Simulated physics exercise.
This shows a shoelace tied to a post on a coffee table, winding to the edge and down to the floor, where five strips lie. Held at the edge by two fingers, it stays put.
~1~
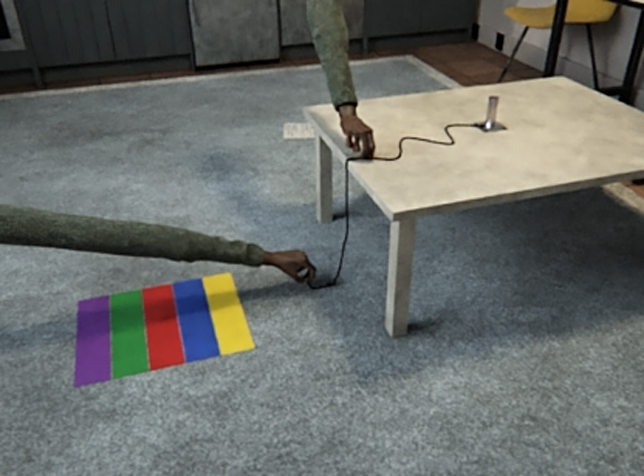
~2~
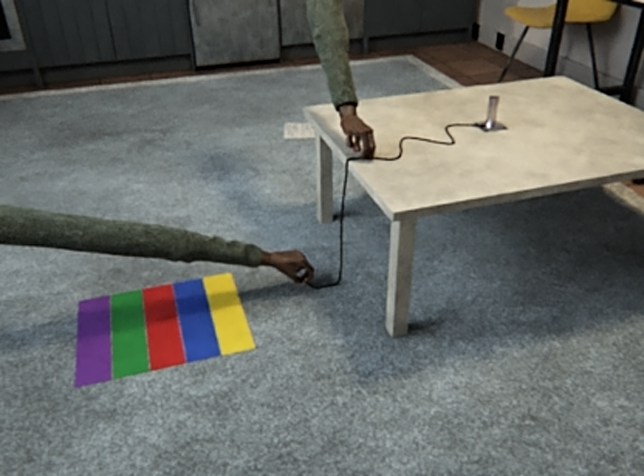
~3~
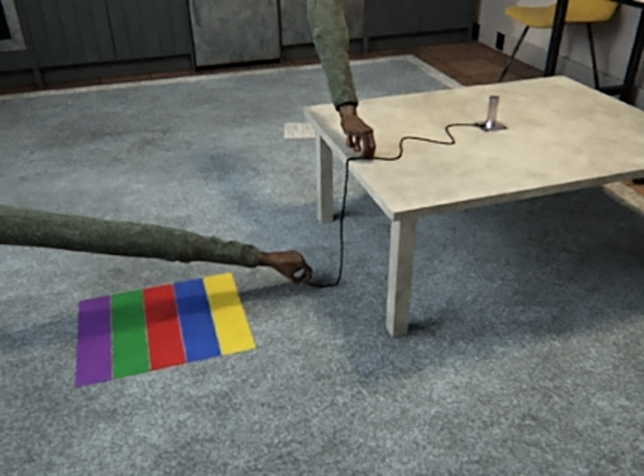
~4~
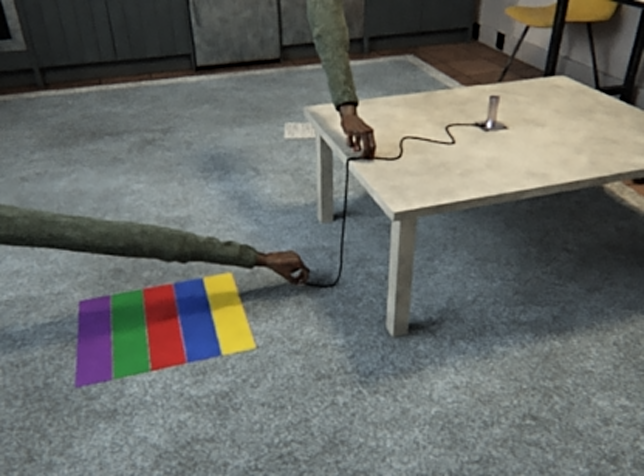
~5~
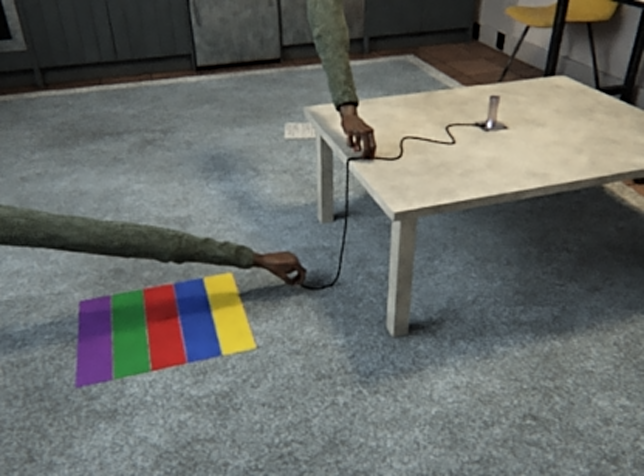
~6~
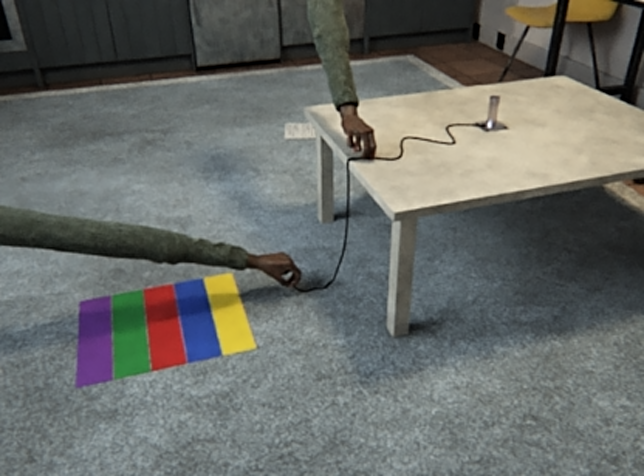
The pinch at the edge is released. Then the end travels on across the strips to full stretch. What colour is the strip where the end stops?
It is green.
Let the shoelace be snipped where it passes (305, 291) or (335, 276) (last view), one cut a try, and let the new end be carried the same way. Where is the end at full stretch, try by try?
About (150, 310), then (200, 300).
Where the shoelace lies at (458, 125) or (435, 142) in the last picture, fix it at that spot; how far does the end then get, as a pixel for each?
Try one ends near (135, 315), try two near (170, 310).
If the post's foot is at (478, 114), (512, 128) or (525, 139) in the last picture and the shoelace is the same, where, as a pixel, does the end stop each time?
Approximate places, in that order: (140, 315), (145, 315), (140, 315).
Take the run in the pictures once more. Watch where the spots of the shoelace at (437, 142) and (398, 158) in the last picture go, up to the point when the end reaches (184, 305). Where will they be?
They end up close to (401, 145) and (341, 182).
Soon after, end near (184, 305); over blue.
After that, end near (148, 312); over red.
At the stop, end near (126, 317); over green. It gets as far as the green strip.
